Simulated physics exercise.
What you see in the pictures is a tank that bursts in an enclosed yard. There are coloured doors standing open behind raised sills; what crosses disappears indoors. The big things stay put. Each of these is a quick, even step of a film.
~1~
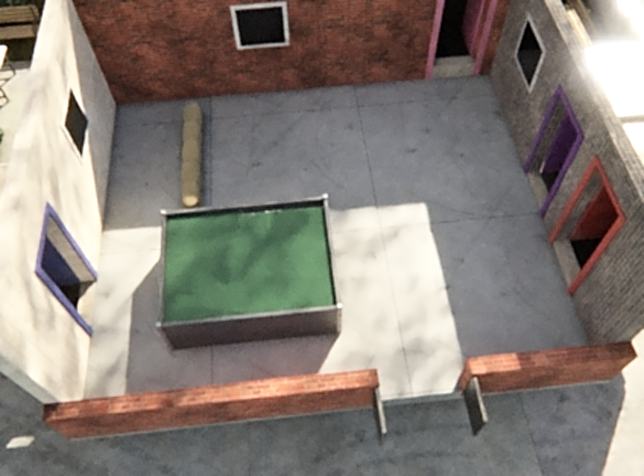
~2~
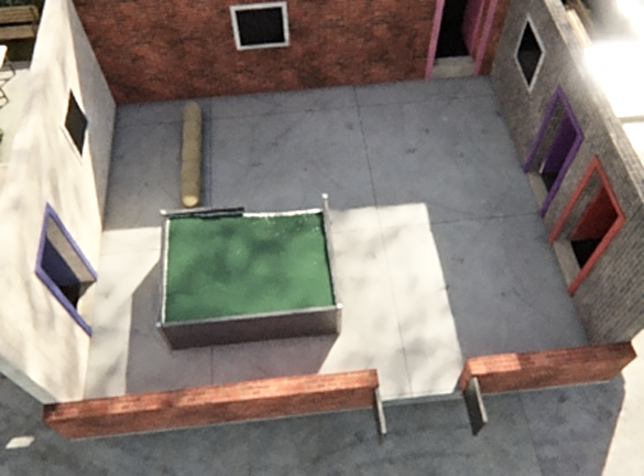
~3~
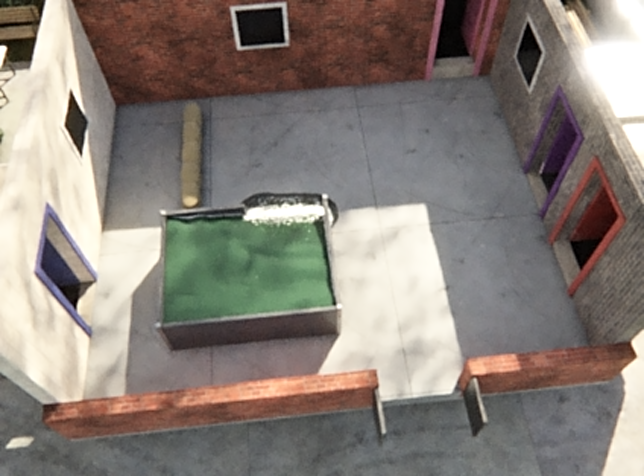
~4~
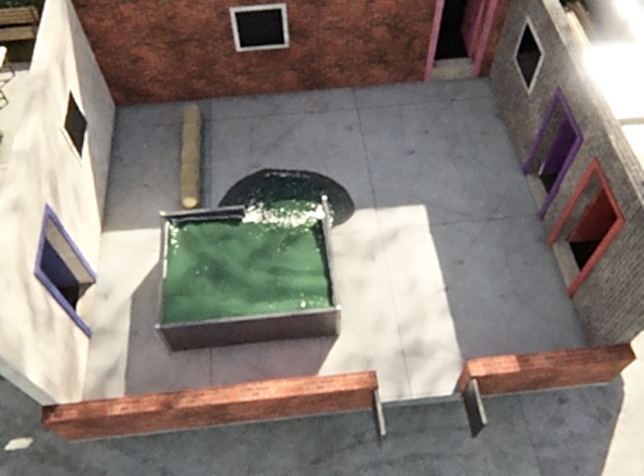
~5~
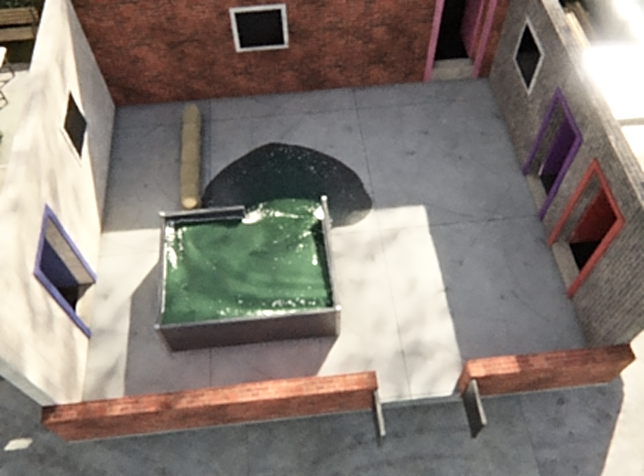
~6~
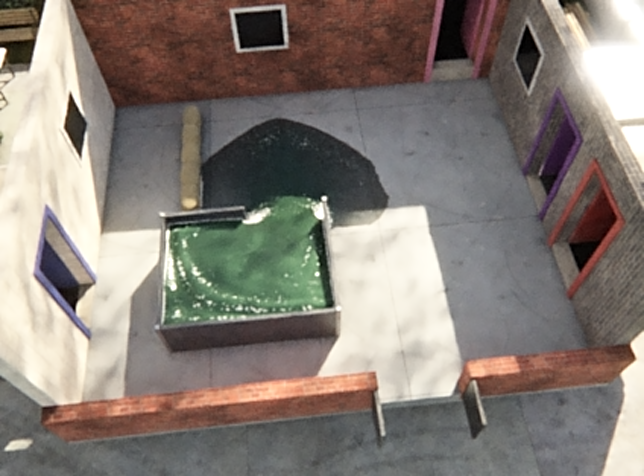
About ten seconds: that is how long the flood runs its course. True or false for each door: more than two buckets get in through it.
The red door: False; the pink door: False; the blue door: False; the purple door: True.
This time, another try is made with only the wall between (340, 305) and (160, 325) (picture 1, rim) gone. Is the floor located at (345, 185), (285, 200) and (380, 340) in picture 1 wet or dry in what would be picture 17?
Unwetted, unwetted, submerged.
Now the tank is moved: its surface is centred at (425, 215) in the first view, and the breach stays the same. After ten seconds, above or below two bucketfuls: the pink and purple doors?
Pink door: Exceeds the limit; purple door: Exceeds the limit.
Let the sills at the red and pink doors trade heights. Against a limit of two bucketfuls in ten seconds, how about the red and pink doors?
Result - red door: Stays within the limit; pink door: Exceeds the limit.
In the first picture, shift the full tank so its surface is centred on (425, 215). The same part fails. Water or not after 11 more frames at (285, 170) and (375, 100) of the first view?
In order: Not reached and reached by the flood.
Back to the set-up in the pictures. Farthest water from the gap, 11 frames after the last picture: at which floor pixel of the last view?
Look around (486, 81).
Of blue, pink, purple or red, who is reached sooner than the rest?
It is the one in pink.
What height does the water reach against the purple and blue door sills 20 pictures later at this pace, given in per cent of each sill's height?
Depth ratios, approx.: 60 and 0 percent.
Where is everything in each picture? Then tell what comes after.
In the first frame, still water in the open tank at (248, 260).
In the second frame, water pours out on the open tank's far side and has run to a hidden place.
In the third frame, water pours out on the open tank's far side and has run to (250, 202).
In the fourth frame, water pours out on the open tank's far side and has run to (261, 174).
In the fifth frame, water pours out on the open tank's far side and has run to (268, 147).
In the sixth frame, water pours out on the open tank's far side and has run to (272, 122).
A moment on, water covers 30 % of the floor; the red door not reached, the pink door not reached, the blue door not reached, the purple door not reached.
Next, water covers 40 % of the floor; the red door not reached, the pink door wet at the sill, nothing in, the blue door not reached, the purple door not reached.
Then, water covers 45 % of the floor; the red door not reached, the pink door wet at the sill, nothing in, the blue door not reached, the purple door not reached.
Later, water covers 85 % of the floor; the red door wet at the sill, nothing in, the pink door under two buckets in, the blue door wet at the sill, nothing in, the purple door under two buckets in.
In the end, water covers 95 % of the floor; the red door wet at the sill, nothing in, the pink door under two buckets in, the blue door under two buckets in, the purple door over two buckets in.
